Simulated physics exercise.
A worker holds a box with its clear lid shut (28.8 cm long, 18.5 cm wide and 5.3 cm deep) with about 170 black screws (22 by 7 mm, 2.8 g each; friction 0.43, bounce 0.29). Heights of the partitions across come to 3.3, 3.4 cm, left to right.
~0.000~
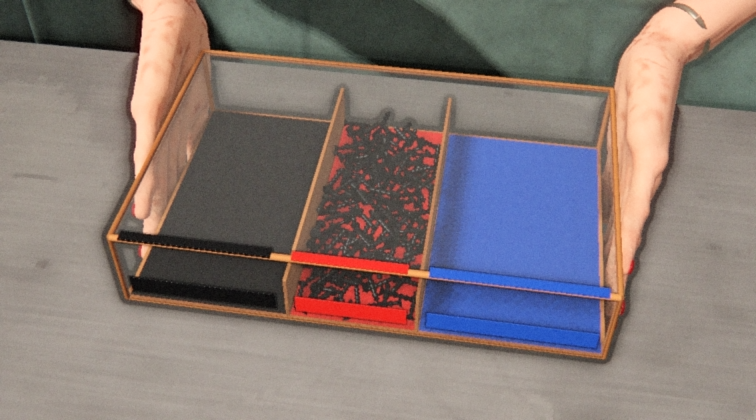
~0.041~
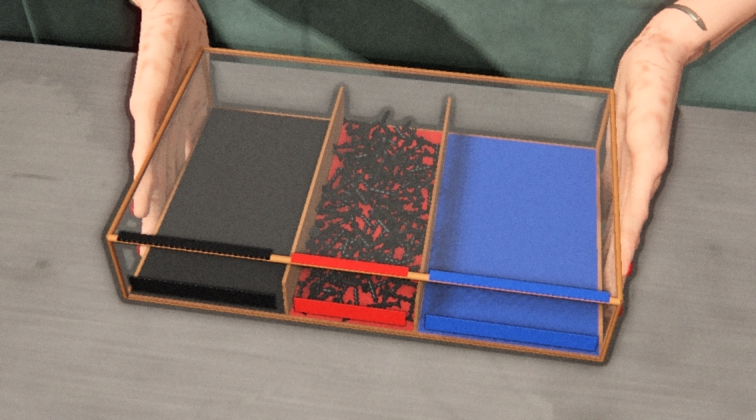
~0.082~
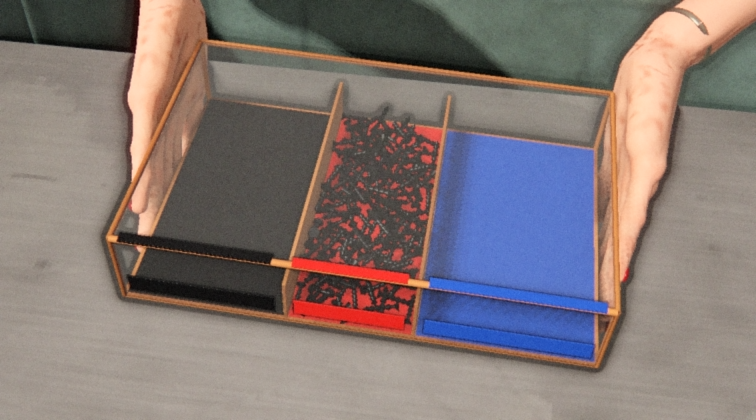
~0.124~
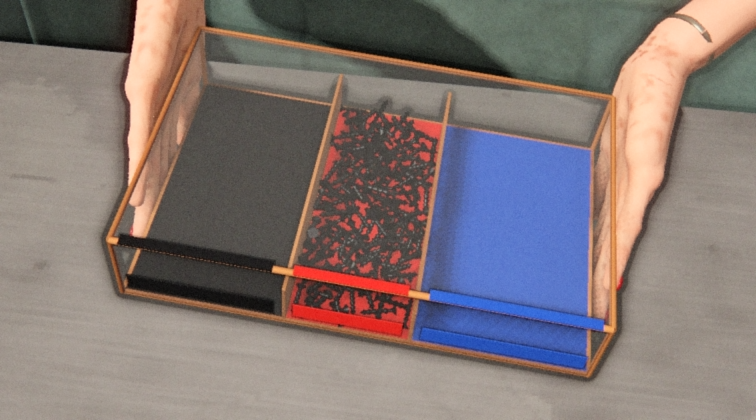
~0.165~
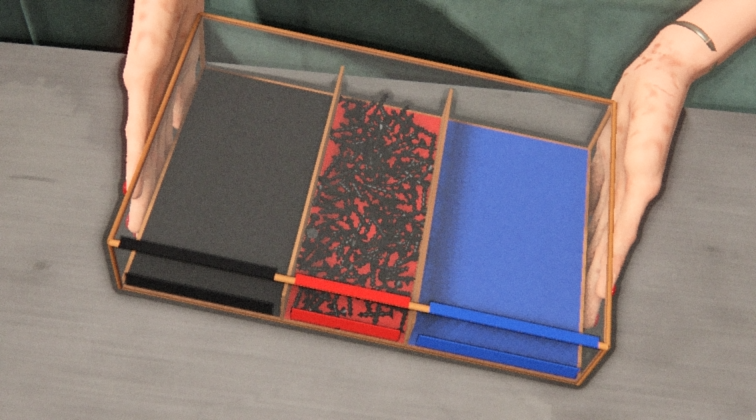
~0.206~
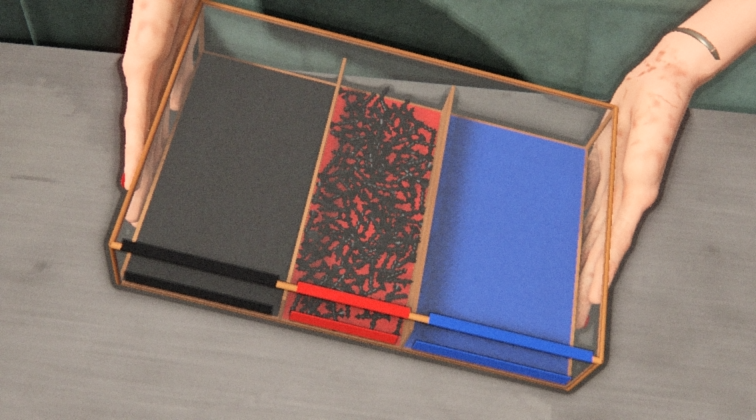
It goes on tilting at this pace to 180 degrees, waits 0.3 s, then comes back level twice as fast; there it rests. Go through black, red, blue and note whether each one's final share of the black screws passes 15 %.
Black stays at or below it, red passes it, blue passes it.
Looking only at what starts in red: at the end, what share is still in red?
That works out to around 70 per cent.
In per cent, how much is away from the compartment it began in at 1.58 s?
Close to 20 in a hundred.
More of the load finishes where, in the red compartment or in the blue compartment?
More ends in the red compartment.
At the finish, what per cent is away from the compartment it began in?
About 30 %.
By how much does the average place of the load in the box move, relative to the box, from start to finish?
From start to finish it ends up roughly 8.0 cm away.
After 0.96 s, tilt 120 degrees; red 85 %, blue 15 %; middle of all pieces near (329, 236).
After 1.58 s, tilt 180 degrees; red 80 %, blue 20 %; middle of all pieces near (306, 159).
After 2.16 s, tilt 91 degrees; red 75 %, blue 25 %; middle of all pieces near (363, 286).
Then, at 2.71 s, tilt 0 degrees; red 70 %, blue 30 %; middle of all pieces near (424, 288).
By 3.2 s all is still; black 0 %, red 70 %, blue 30 %.
